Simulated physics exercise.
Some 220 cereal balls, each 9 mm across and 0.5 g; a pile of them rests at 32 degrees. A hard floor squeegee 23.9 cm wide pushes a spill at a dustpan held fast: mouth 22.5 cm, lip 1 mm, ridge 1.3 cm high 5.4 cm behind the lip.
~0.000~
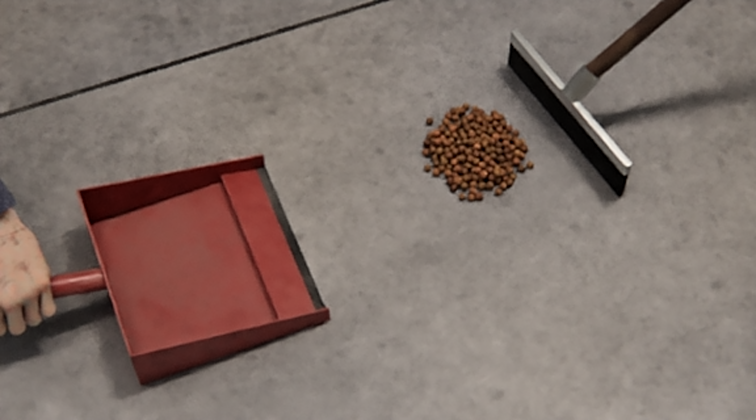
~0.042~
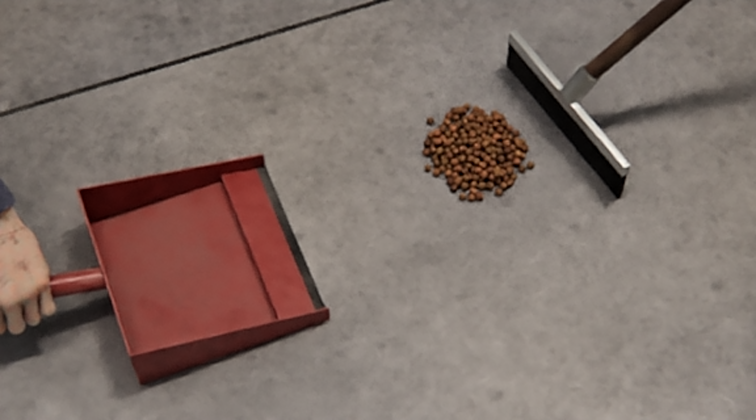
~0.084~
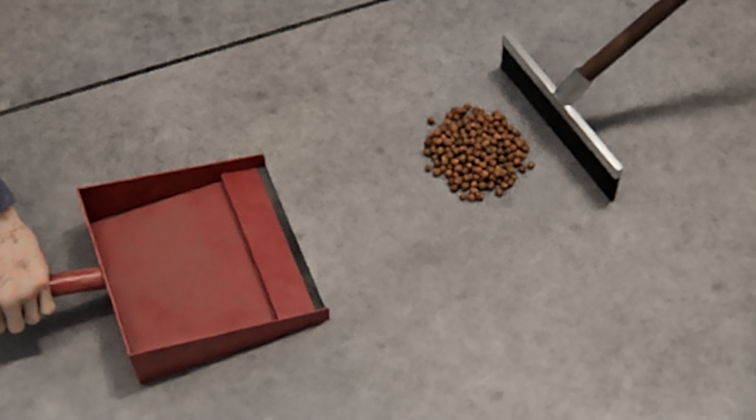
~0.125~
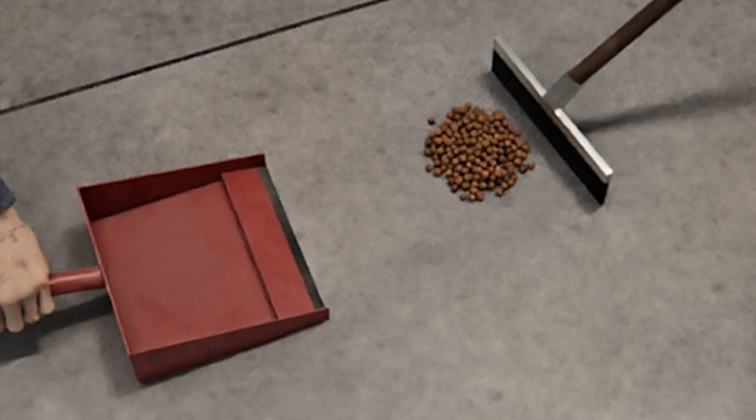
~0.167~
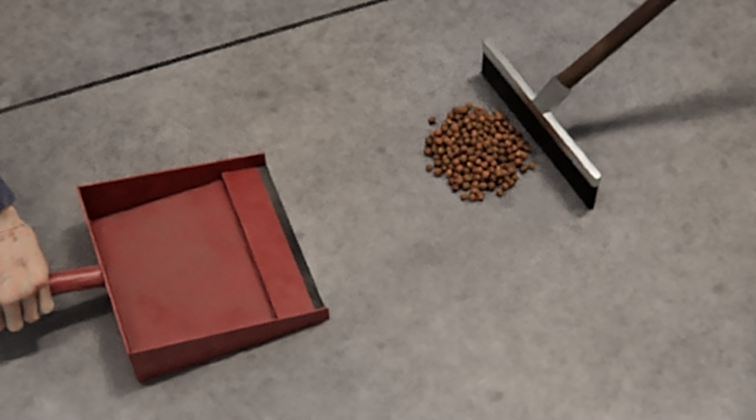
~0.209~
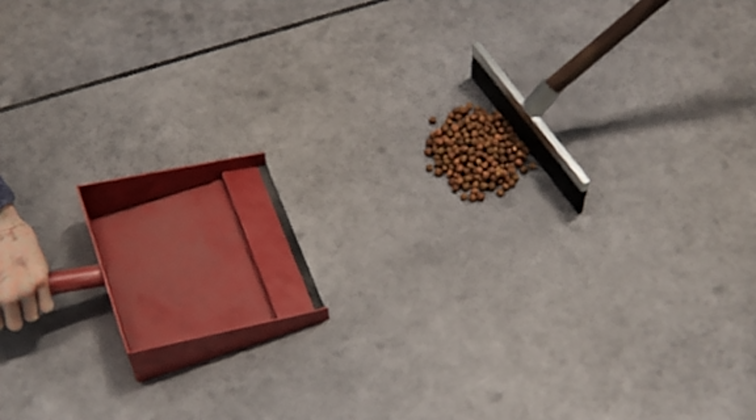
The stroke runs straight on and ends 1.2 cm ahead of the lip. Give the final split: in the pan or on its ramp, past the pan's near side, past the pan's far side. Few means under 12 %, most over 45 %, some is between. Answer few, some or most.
In the pan or on its ramp: Some; past the pan's near side: Few; past the pan's far side: Few.
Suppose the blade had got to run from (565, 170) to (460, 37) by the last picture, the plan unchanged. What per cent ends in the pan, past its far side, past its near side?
Pan 5, far 30, near 0.
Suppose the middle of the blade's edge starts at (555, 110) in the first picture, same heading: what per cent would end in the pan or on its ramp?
Some 30 per cent.
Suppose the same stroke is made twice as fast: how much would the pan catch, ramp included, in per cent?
It would be near 45 per cent.
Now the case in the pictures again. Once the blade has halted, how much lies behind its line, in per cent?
About 0 per cent.
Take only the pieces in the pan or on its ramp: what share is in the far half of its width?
Some 90 per cent.
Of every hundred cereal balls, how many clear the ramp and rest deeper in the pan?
About 0 per cent.
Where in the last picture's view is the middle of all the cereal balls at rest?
Near (291, 218).
After 0.58 s, middle of the blade 17 cm from the lip; 0 % over the lip, far side 5 %, near side 0 %.
After 0.82 s, middle of the blade 9 cm from the lip; 0 % over the lip, far side 5 %, near side 0 %.
After 1.18 s, middle of the blade 3 cm from the lip; 35 % over the lip, far side 5 %, near side 0 %.
At rest (1.5 s), pan 35 %, near side 0 %, far side 5 %, in front of the lip or behind the blade 60 %.
